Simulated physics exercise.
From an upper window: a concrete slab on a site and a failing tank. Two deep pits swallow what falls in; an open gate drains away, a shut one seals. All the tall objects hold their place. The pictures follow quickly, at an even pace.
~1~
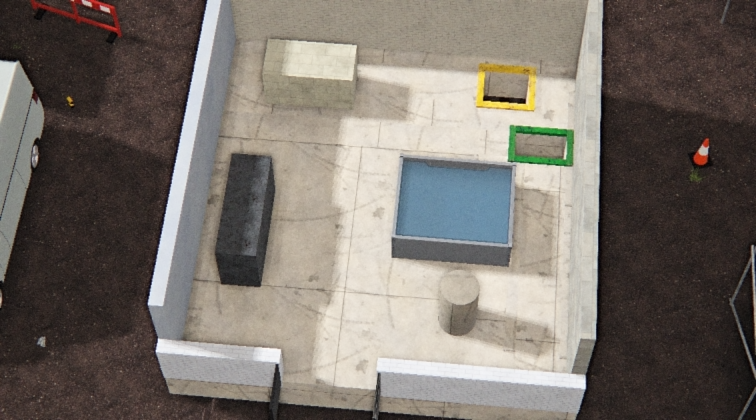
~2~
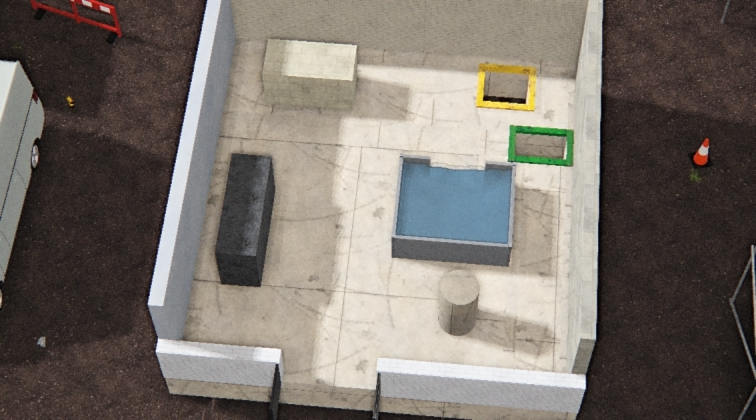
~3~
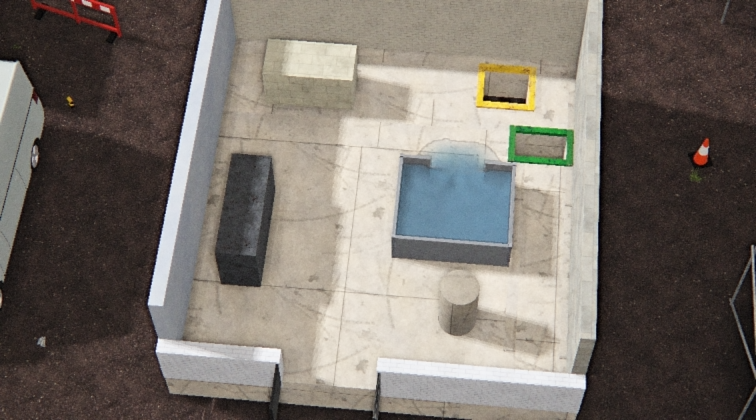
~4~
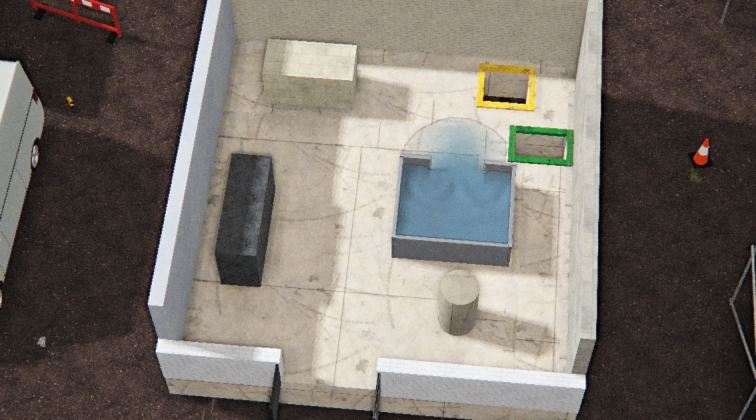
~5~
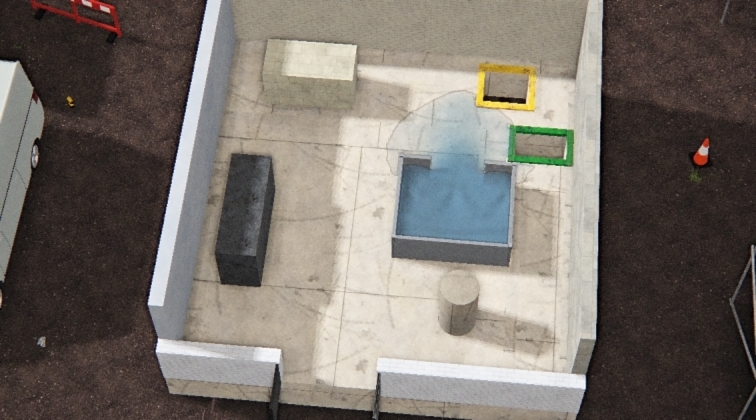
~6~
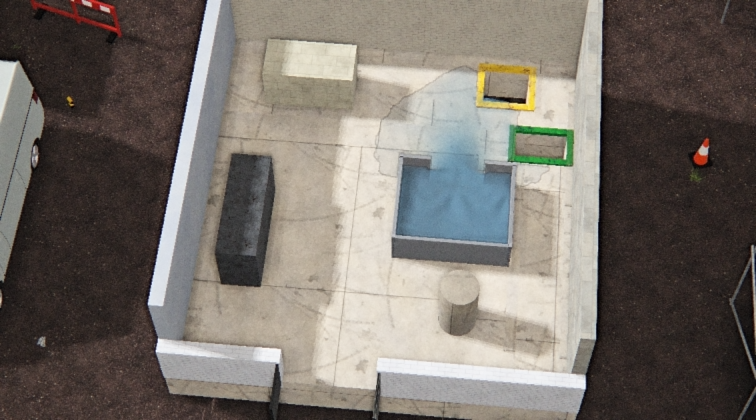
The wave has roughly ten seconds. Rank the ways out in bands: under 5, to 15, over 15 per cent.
One by one: The gate takes less than 5 %; the yellow pit takes more than 15 %; the green pit takes from 5 to 15 %.
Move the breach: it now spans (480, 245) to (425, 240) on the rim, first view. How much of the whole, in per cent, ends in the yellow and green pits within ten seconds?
Per cent: Yellow 0, green 2.
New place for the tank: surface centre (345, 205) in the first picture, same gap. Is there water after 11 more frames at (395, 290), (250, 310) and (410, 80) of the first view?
In that order: Dry, clear, flooded.
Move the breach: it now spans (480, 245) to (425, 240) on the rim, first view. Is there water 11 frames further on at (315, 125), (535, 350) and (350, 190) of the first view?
In turn: Not flooded, flooded, dry.
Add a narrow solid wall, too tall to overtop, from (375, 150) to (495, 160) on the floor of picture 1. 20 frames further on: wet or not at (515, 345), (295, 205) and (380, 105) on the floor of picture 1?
One after the other: Under water, covered, clear.
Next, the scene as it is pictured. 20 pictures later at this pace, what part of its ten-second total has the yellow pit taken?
Near 65 in a hundred.
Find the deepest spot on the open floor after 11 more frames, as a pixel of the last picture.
Near (469, 60).
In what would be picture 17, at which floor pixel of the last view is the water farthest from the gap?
Close to (273, 46).
A moment on, water covers 20 % of the floor; the gate 0 %, the yellow pit 4 %, the green pit 1 %.
Next, water covers 25 % of the floor; the gate 0 %, the yellow pit 9 %, the green pit 2 %.
Then, water covers 30 % of the floor; the gate 0 %, the yellow pit 14 %, the green pit 2 %.
Later, water covers 45 % of the floor; the gate 0 %, the yellow pit 19 %, the green pit 6 %.
In the end, water covers 70 % of the floor; the gate 1 %, the yellow pit 21 %, the green pit 8 %.
